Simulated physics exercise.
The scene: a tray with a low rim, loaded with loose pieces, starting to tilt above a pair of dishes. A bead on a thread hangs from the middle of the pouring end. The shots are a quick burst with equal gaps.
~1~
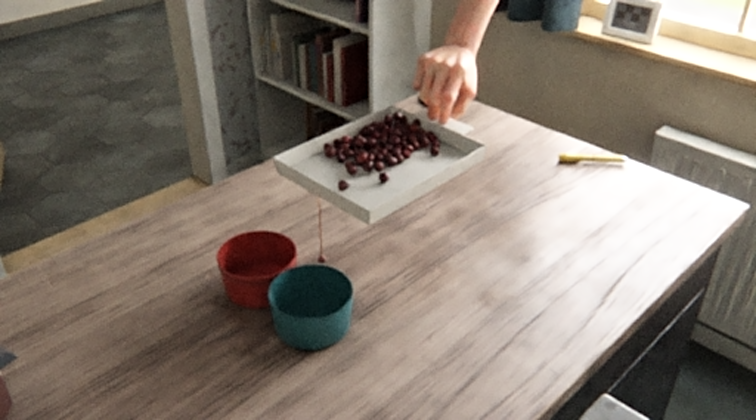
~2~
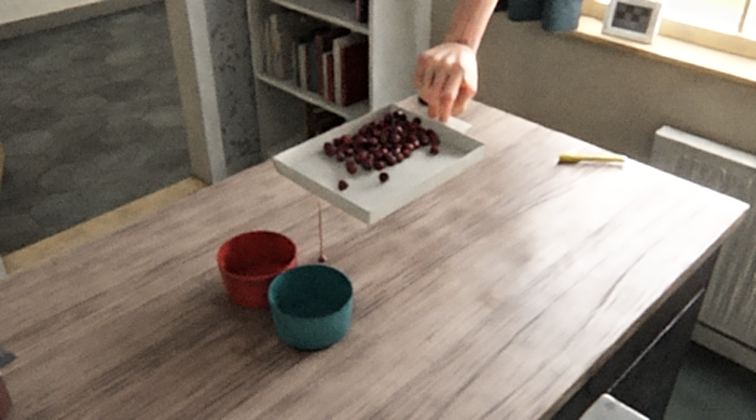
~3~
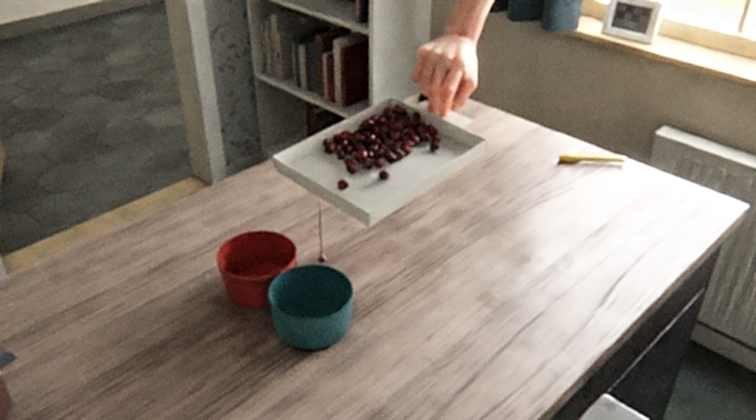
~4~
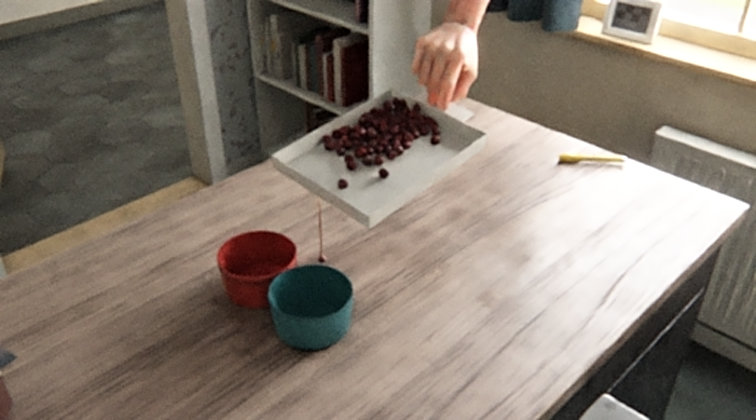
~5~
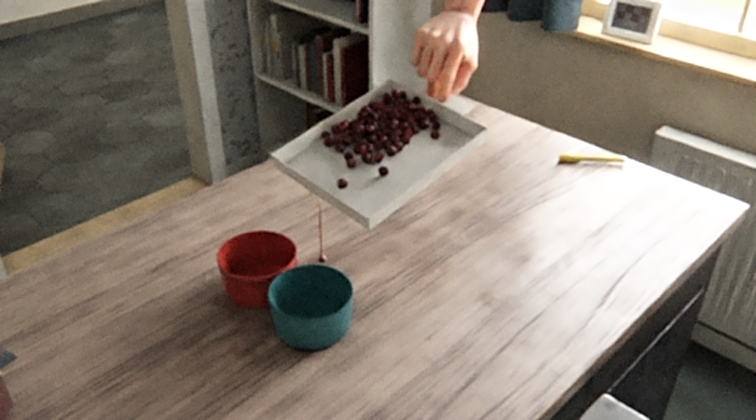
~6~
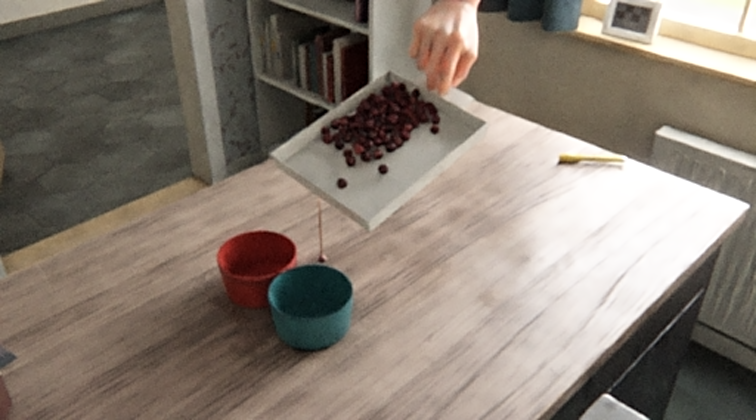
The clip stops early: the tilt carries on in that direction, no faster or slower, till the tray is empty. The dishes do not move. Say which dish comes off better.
The right one ends fuller.
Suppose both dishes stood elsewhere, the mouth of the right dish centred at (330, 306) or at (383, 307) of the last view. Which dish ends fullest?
First the right dish, then the right-hand dish.
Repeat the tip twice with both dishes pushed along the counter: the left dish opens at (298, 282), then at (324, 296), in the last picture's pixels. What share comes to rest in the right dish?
In turn 60 and 20 in a hundred.
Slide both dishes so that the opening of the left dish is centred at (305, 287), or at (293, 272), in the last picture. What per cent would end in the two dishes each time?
About 80 and 80 per cent.
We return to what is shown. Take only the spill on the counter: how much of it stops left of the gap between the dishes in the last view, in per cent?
Close to 10 per cent.
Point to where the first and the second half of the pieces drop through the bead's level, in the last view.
Around (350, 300) and then (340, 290).
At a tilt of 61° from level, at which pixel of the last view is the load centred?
Close to (356, 174).
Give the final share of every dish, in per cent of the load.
Left dish near 0 in a hundred; right dish near 40.
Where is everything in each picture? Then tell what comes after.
The first picture shows corners of the pouring end at (276, 157) and (370, 209), level; middle of the load at (384, 143), dried cherries; left dish at (227, 284); right dish at (279, 325); bead on its thread at (322, 259).
The second picture shows corners of the pouring end at (276, 157) and (369, 209), level; middle of the load at (384, 141).
The third picture shows corners of the pouring end at (276, 156) and (369, 211), tipped barely, lowest at the right corner; middle of the load at (384, 137).
The fourth picture shows corners of the pouring end at (275, 155) and (369, 213), tipped a little, lowest at the right corner; middle of the load at (384, 132).
The fifth picture shows corners of the pouring end at (274, 154) and (369, 216), tipped a little, lowest at the right corner; middle of the load at (384, 126).
The sixth picture shows corners of the pouring end at (273, 153) and (368, 219), tipped clearly, lowest at the right corner; middle of the load at (383, 120); left dish at (227, 284); right dish at (279, 325).
Soon, tray tipped steeply; all on the tray.
A while on, tray tipped right over; nearly all on the tray; a stray few outside both.
Towards the end, tray tipped past a quarter turn; about a third in the right dish; about two thirds outside both.
Finally, tray tipped past a quarter turn; about a third in the right dish; none in the left dish; about two thirds outside both.
